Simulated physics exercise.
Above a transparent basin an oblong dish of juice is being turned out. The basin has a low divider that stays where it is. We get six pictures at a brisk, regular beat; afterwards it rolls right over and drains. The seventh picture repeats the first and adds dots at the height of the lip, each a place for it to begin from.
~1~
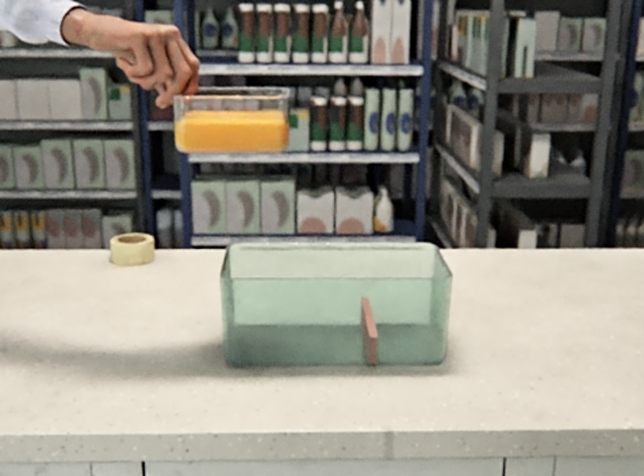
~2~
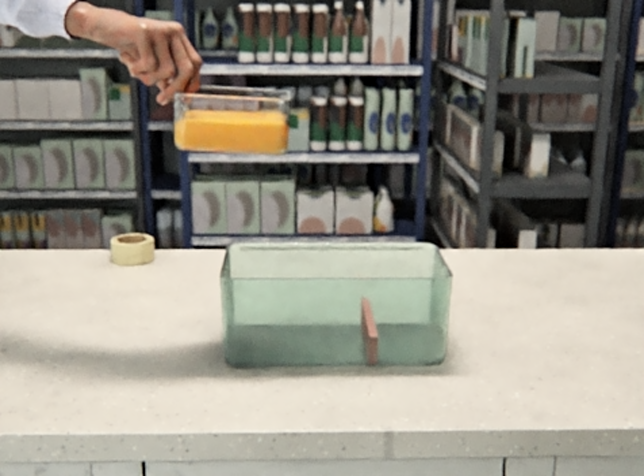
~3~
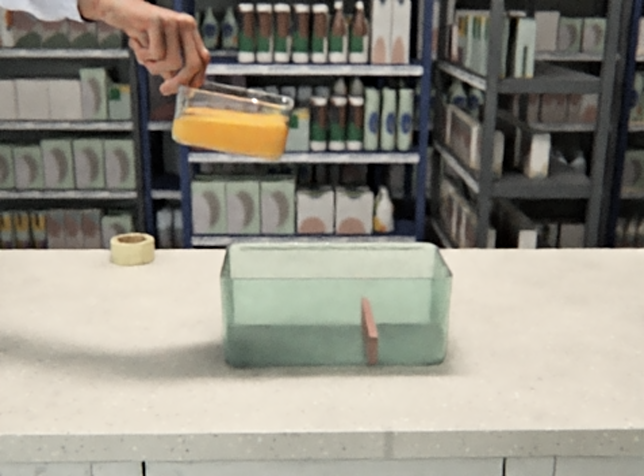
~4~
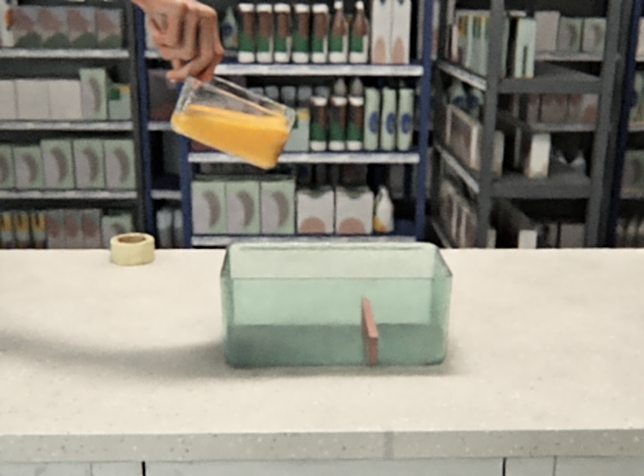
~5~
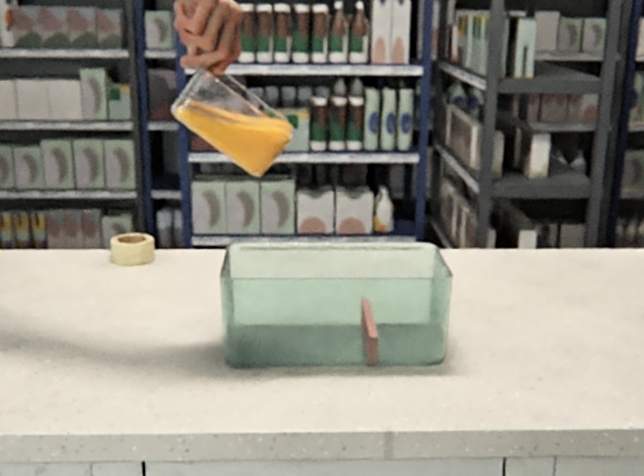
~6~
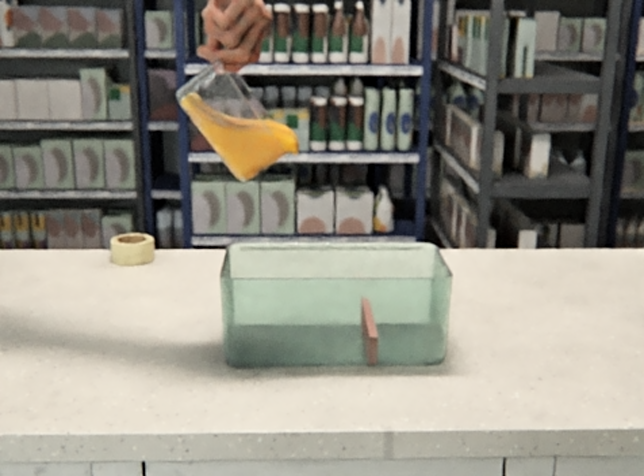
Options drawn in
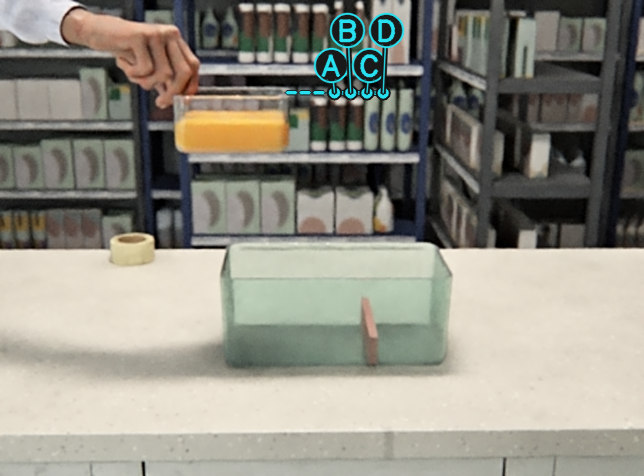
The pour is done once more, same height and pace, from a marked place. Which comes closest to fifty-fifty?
A beats the others.
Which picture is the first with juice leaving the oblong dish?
Picture 6.
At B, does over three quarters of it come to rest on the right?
No, it does not.
On the marked copy, A at (334, 92); B at (350, 92); C at (366, 92); D at (383, 93).
Choosing A, about 49 % ends left of the wall and 48 % right of it; 4 % is lost outside.
Choosing B, about 33 % ends left of the wall and 61 % right of it; 6 % is lost outside.
Choosing C, about 22 % ends left of the wall and 70 % right of it; 8 % is lost outside.
Choosing D, about 21 % ends left of the wall and 71 % right of it; 7 % is lost outside.
